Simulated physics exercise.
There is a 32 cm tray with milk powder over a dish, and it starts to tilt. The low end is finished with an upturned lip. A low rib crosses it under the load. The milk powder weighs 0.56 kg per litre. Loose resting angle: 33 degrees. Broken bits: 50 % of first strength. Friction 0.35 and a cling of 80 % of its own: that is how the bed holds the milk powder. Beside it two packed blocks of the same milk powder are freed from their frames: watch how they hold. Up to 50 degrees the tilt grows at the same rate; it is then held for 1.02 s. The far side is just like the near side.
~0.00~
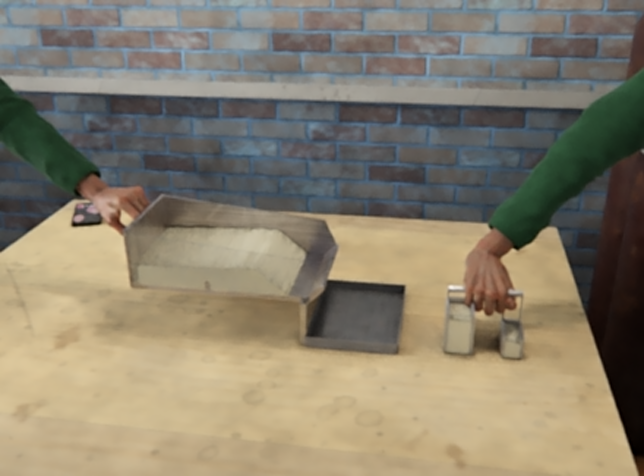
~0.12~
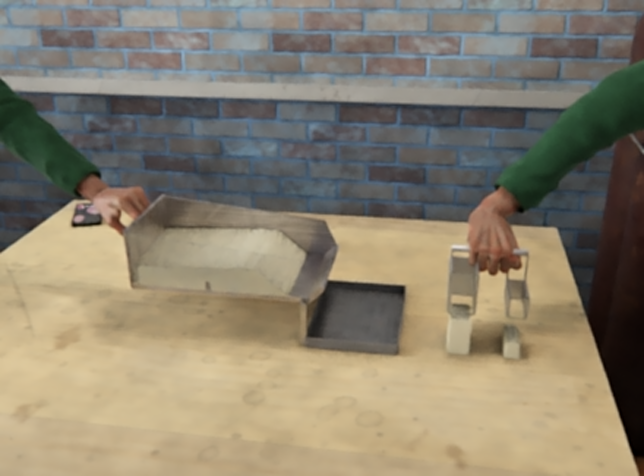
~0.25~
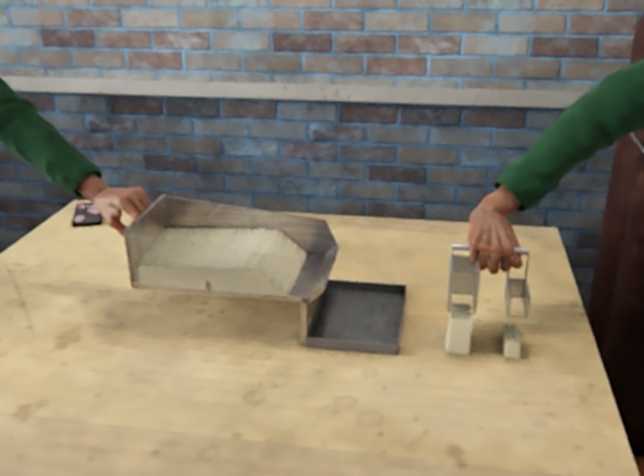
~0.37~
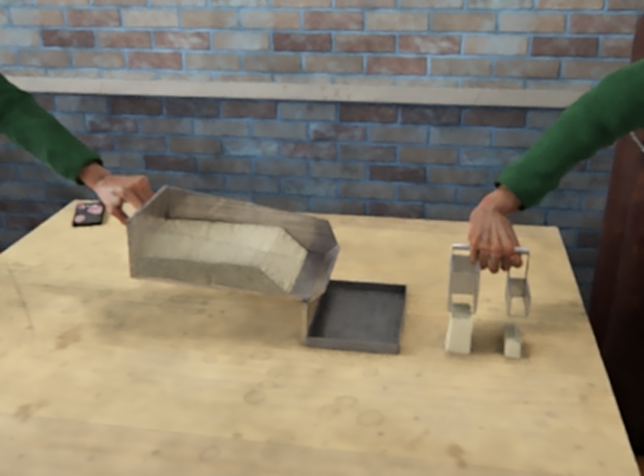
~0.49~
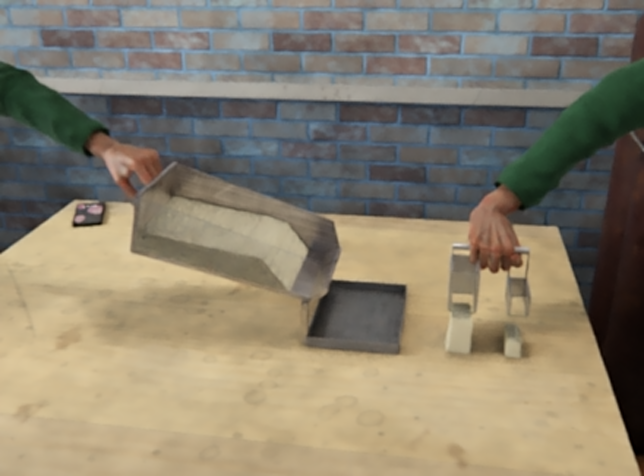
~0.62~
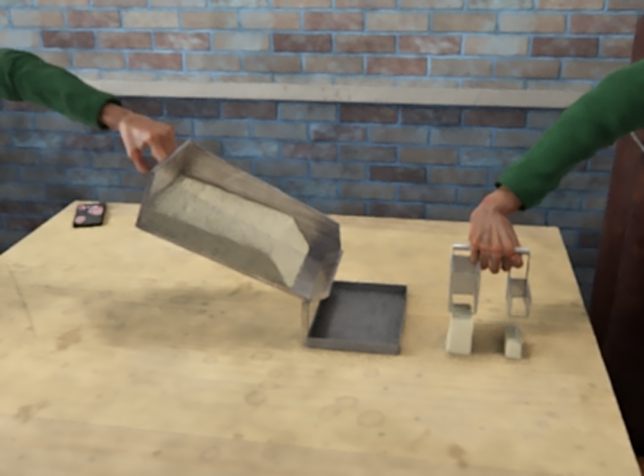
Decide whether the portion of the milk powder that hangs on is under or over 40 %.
It lands beyond 40 %.
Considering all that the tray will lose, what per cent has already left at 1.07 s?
0 per cent.
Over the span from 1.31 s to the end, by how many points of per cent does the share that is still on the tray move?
14 %.
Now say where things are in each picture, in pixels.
In the first frame, top of the high end at (127, 232), tilt 0 degrees; front end of the milk powder at (285, 295); test blocks 6.8 cm, 3.2 cm high (left to right).
In the second frame, top of the high end at (128, 232), tilt 0 degrees; front end of the milk powder at (285, 296); test blocks 6.8 cm, 3.2 cm high (left to right).
In the third frame, top of the high end at (128, 232), tilt 0 degrees; front end of the milk powder at (286, 295); test blocks 6.8 cm, 3.2 cm high (left to right).
In the fourth frame, top of the high end at (131, 222), tilt 4 degrees; front end of the milk powder at (286, 293); test blocks 6.8 cm, 3.2 cm high (left to right).
In the fifth frame, top of the high end at (140, 197), tilt 13 degrees; front end of the milk powder at (287, 290); test blocks 6.8 cm, 3.2 cm high (left to right).
In the sixth frame, top of the high end at (155, 174), tilt 22 degrees; front end of the milk powder at (289, 287); test blocks 6.8 cm, 3.2 cm high (left to right).
By 0.82 s, the tilt is 37 degrees and 100 % is on the bed.
By 1.07 s, the tilt is 50 degrees and 100 % is on the bed.
By 1.31 s, the tilt is 50 degrees and 76 % is on the bed.
By 1.55 s, the tilt is 50 degrees and 69 % is on the bed.
By 2.07 s, at the end, the tilt is 50 degrees and 62 % is on the bed.
